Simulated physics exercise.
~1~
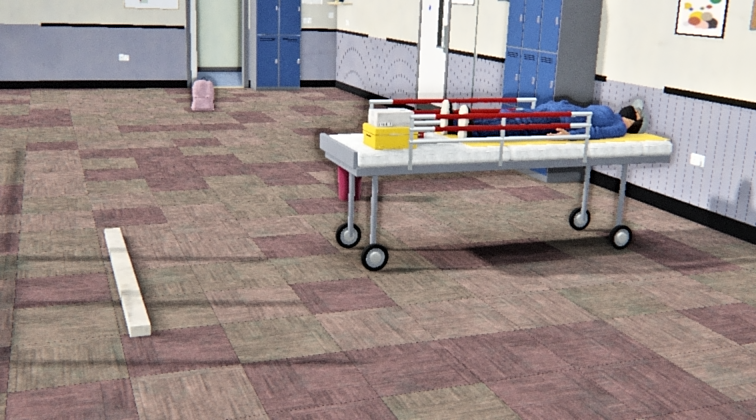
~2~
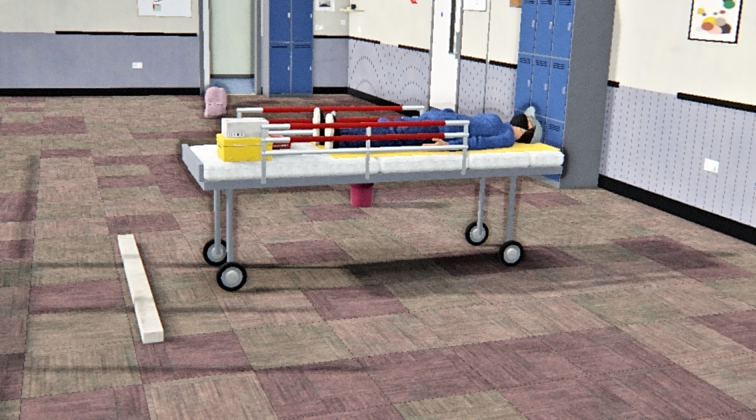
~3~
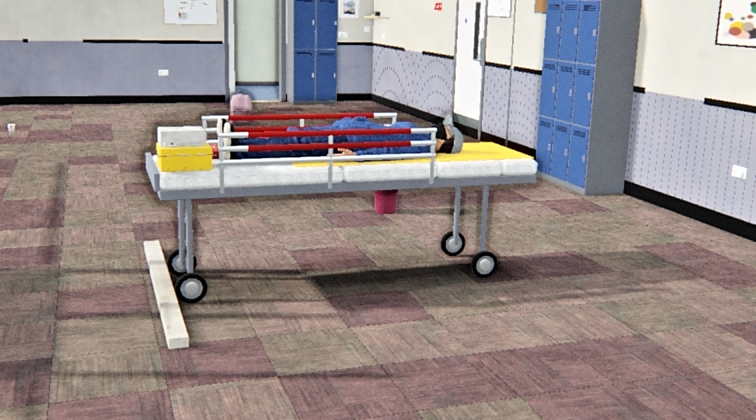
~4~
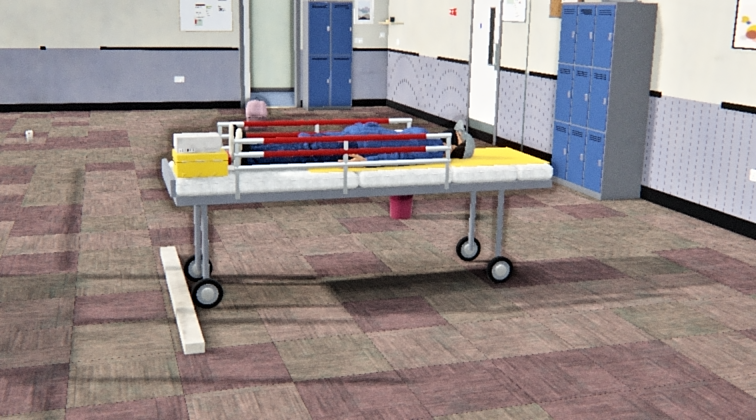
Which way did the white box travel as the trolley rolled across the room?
The white box moved to the left, riding along on the trolley.
A person in blue lay limp on a wheeled trolley as it rolled left towards a pale strip on the floor. It stopped at the strip without tipping, and the person slid feet first along the mattress, while the white and yellow boxes stayed aboard.
